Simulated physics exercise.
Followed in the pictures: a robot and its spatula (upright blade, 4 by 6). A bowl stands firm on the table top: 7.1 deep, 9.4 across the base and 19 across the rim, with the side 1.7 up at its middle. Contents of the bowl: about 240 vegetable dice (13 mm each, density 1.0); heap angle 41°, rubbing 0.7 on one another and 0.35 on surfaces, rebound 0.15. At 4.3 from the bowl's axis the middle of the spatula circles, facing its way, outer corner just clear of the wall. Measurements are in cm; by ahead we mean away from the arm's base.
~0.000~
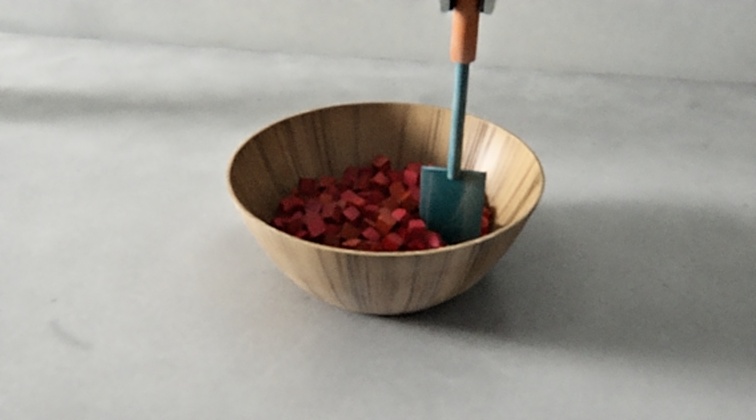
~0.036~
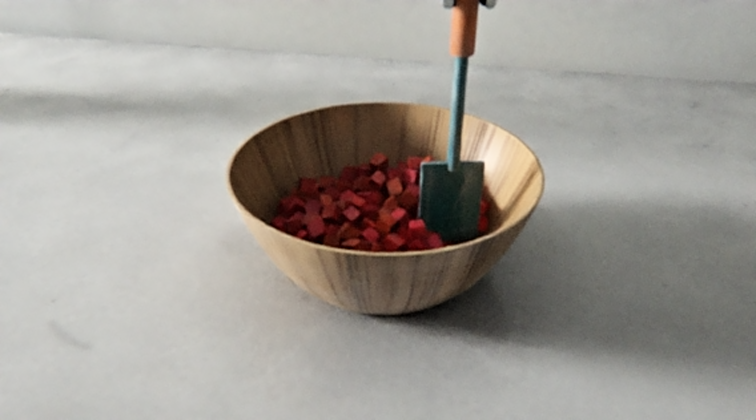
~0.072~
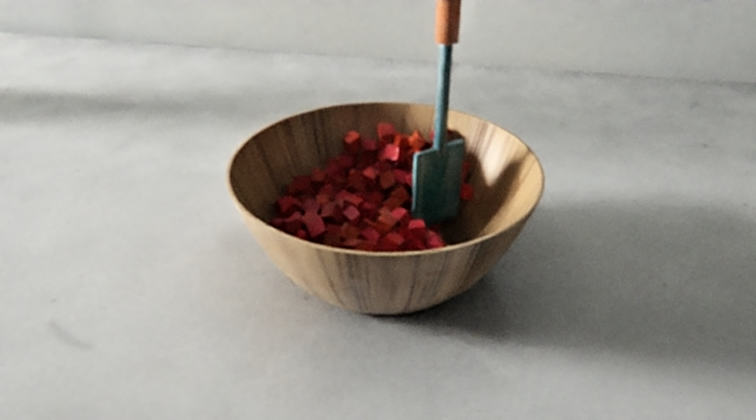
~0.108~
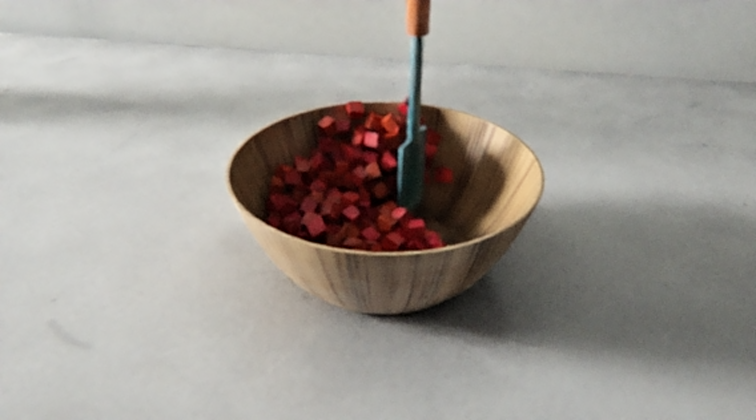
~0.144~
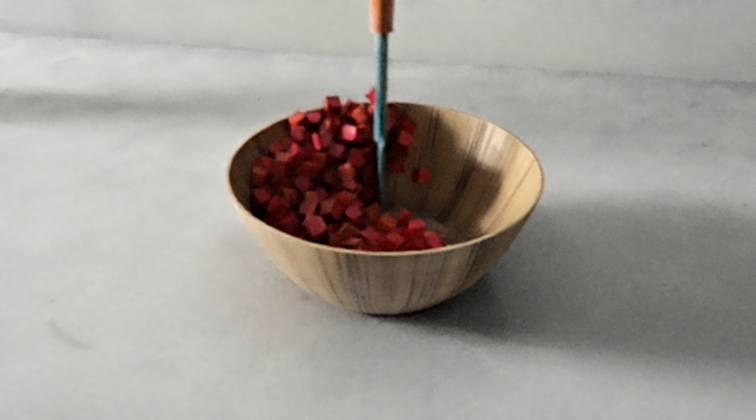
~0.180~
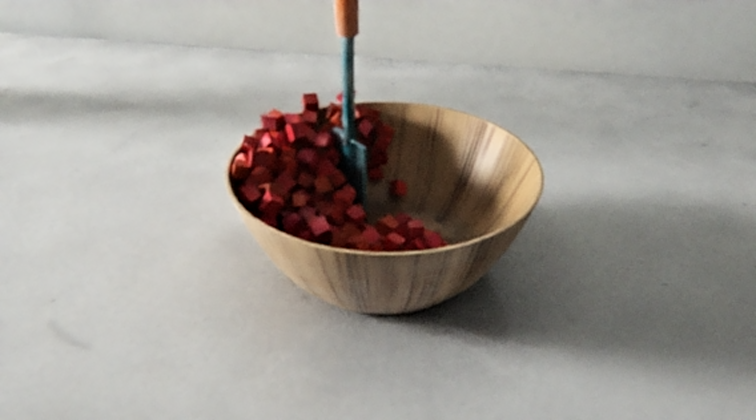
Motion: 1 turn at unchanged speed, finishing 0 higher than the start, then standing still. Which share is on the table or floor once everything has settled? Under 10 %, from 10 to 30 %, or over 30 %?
From 10 to 30 %.
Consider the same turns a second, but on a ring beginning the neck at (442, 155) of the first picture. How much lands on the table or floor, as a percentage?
5 %.
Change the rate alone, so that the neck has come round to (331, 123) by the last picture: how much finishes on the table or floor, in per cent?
Close to 30 in a hundred.
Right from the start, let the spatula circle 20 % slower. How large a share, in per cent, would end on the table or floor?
Roughly 10 per cent.
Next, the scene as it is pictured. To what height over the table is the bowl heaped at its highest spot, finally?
About 6.5 centimetres.
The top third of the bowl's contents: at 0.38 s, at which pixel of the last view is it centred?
Around (466, 218).
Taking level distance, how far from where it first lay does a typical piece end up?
Around 10 cm.
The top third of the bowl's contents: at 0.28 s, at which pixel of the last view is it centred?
Upper-third centre: Approx. (308, 220) px.
By 0.28 s, 217° round, highest piece 10 above the table; 229 in the bowl, 1 on the table or floor, 13 in flight or on the tool.
By 0.38 s, 301° round, highest piece 9 above the table; 209 in the bowl, 15 on the table or floor, 19 in flight or on the tool.
By 0.63 s, 0° round, highest piece 7 above the table; 194 in the bowl, 49 on the table or floor.
By 1.33 s, 0° round, highest piece 6 above the table; 194 in the bowl, 49 on the table or floor.
Final count, 194 in the bowl, 49 on the table or floor. That is 20 % on the table or floor.
